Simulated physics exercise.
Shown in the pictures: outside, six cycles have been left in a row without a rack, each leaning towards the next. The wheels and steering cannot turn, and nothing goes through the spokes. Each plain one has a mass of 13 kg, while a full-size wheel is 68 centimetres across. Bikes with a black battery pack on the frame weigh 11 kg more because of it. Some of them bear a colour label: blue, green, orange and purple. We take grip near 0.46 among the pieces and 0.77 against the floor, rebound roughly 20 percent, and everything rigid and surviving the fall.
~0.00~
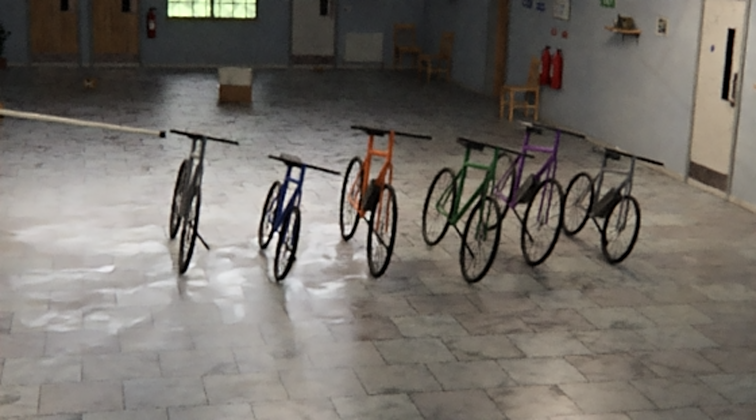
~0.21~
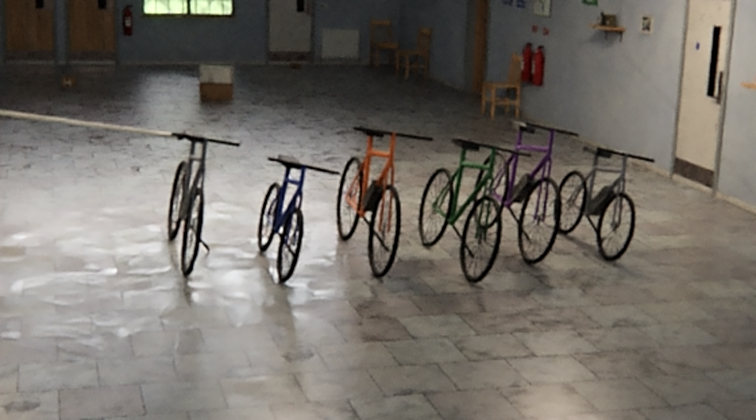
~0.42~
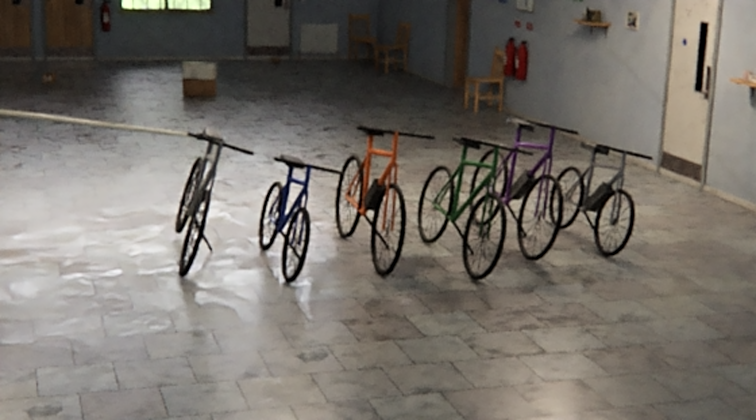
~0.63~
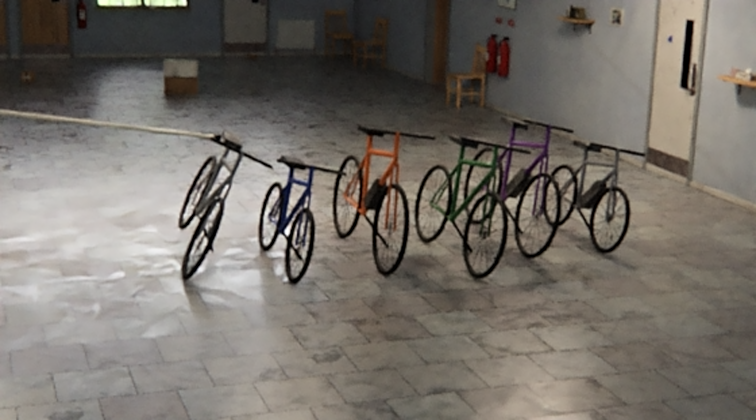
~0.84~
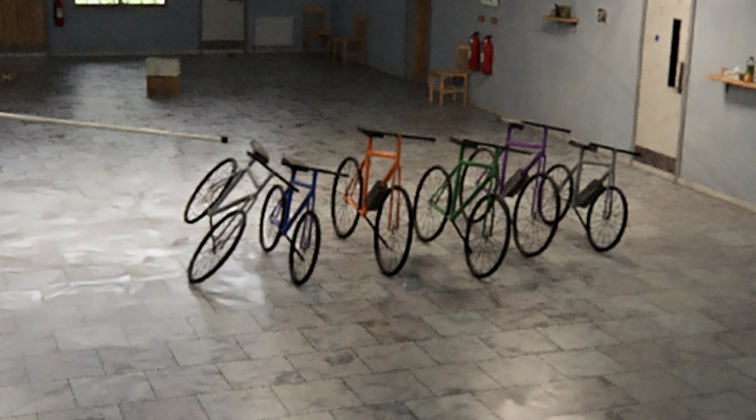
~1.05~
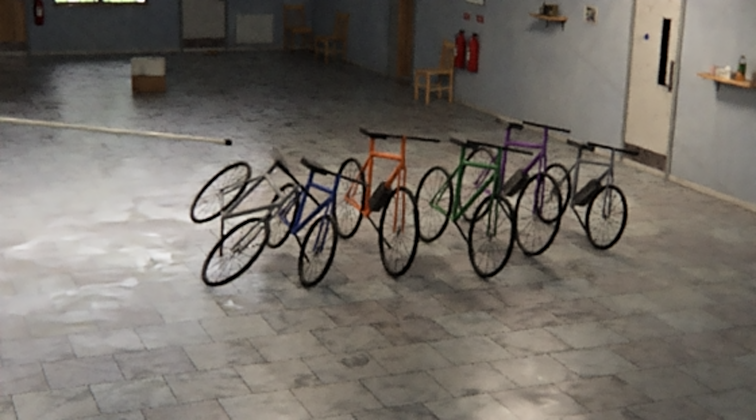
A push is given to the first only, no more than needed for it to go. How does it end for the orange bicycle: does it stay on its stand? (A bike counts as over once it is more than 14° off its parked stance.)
The bike ends up tilted too far.
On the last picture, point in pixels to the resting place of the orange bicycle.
At roughly (464, 215).
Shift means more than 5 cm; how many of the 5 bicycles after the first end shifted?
By my tally, the number that shifted is 5.
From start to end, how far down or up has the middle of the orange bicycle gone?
Its middle ends around 20 cm lower.
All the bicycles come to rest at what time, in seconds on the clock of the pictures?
That happens at roughly 4.0 seconds.
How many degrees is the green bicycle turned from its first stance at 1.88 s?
Its tilt comes to about 0° at that moment.
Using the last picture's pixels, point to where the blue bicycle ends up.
Roughly (351, 239).
After 1.88 s, 2 of the 5 other bicycles over; orange bicycle leaning 18°; blue bicycle leaning 59°.
After 3.02 s, 5 of the 5 other bicycles over; orange bicycle leaning 69°; blue bicycle leaning 66°.
At rest (4.1 s), 5 of the 5 other bicycles over; orange bicycle leaning 70°; purple bicycle leaning 69°; green bicycle leaning 67°. Not one is left standing. As the last picture would show them, middles, orange bicycle near (464, 214), purple bicycle near (607, 204).
